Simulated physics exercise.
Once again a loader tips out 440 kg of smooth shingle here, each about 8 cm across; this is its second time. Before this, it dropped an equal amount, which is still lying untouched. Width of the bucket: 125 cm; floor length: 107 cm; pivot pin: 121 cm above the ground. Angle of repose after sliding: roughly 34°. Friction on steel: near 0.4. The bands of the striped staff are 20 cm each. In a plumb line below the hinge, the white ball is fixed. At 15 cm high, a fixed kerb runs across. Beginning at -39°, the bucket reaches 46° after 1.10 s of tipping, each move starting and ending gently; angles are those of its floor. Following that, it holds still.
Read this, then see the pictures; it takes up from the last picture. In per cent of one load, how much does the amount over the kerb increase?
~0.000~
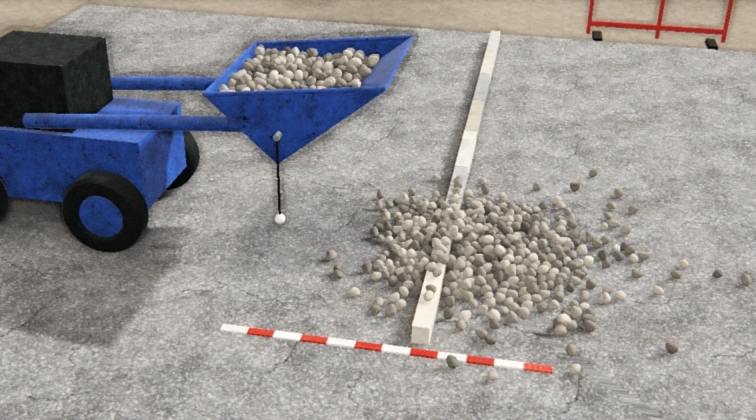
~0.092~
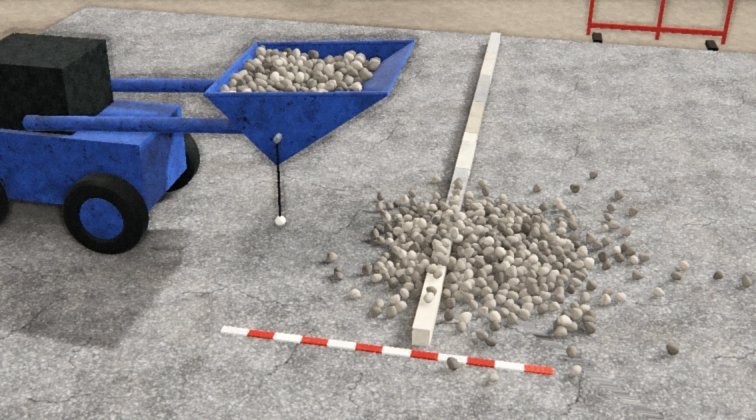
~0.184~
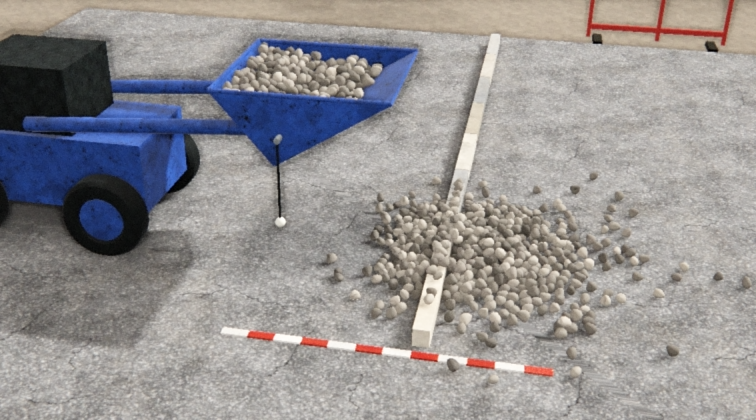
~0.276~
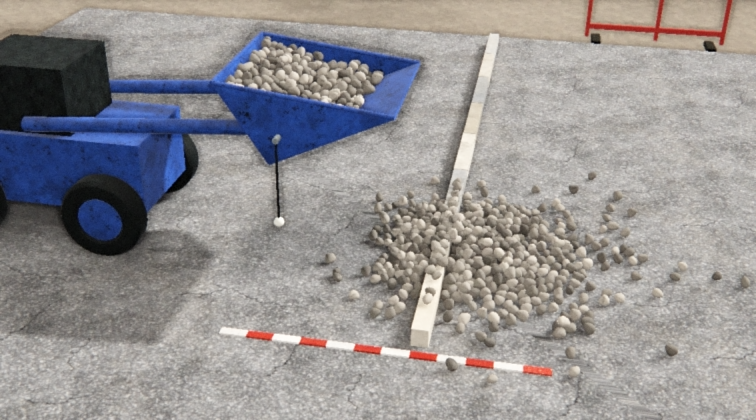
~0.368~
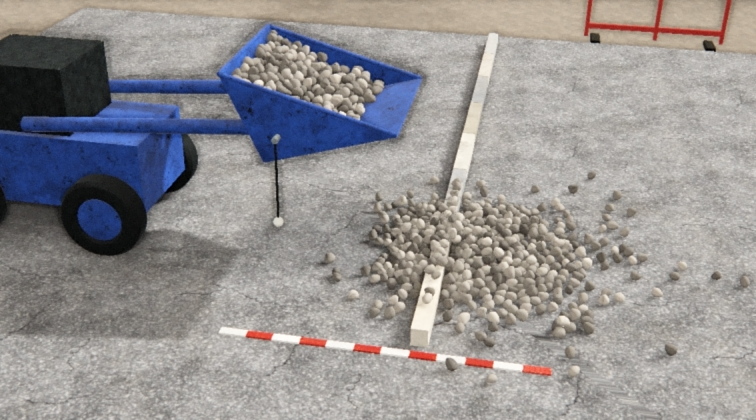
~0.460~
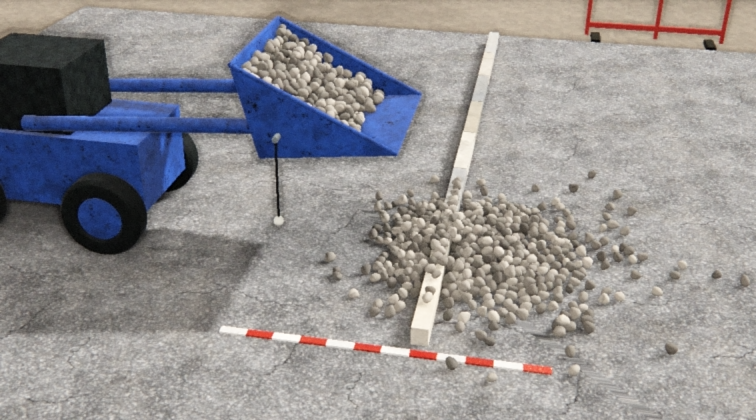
About 9 per cent.
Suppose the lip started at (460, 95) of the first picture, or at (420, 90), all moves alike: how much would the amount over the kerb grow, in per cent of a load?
The first would add some 75 per cent and the second some 30 per cent.
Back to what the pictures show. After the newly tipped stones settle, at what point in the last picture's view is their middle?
Roughly pixel (397, 234) in the last view.
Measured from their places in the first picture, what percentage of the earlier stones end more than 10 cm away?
About 5 per cent.
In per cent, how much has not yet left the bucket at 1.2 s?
Estimate: 50 % remaining inside, roughly.
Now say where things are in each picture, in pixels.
The bucket is at -39°, its lip at (386, 89); the top of the load is at (323, 59). The earlier load is highest near (451, 230), 21 cm above ground level, 30 % on this side of the kerb, 70 % over the kerb, in the first frame.
Lip at (388, 94), floor tilted -37°, highest stones at (296, 58); the stones move at 0.1 m/s on average, in the second frame.
Lip at (392, 104), floor tilted -33°, highest stones at (266, 59); the stones move at 0.3 m/s on average, in the third frame.
The bucket is at -26°, its lip at (395, 118); the top of the load is at (265, 53); the stones move at 0.3 m/s on average, in the fourth frame.
The bucket is at -17°, its lip at (397, 136); the top of the load is at (271, 46); the stones move at 0.5 m/s on average, in the fifth frame.
Lip at (397, 155), floor tilted -7°, highest stones at (280, 39); the stones move at 0.5 m/s on average, in the sixth frame.
After 0.8 s the floor is at 32°; in per cent of one load, 100 in the bucket, 30 on this side of the kerb, 70 over the kerb; the foremost stones are at (698, 292).
After 1.2 s the floor is at 46°; in per cent of one load, 50 in the bucket, 80 on this side of the kerb, 70 over the kerb; the foremost stones are at (698, 292).
After 1.5 s the floor is at 46°; in per cent of one load, 3 in the bucket, 122 on this side of the kerb, 75 over the kerb; the foremost stones are at (698, 292).
After 4.3 s the floor is at 46°; in per cent of one load, 0 in the bucket, 121 on this side of the kerb, 79 over the kerb; the foremost stones are at (698, 292). Net gain over the kerb, 9.
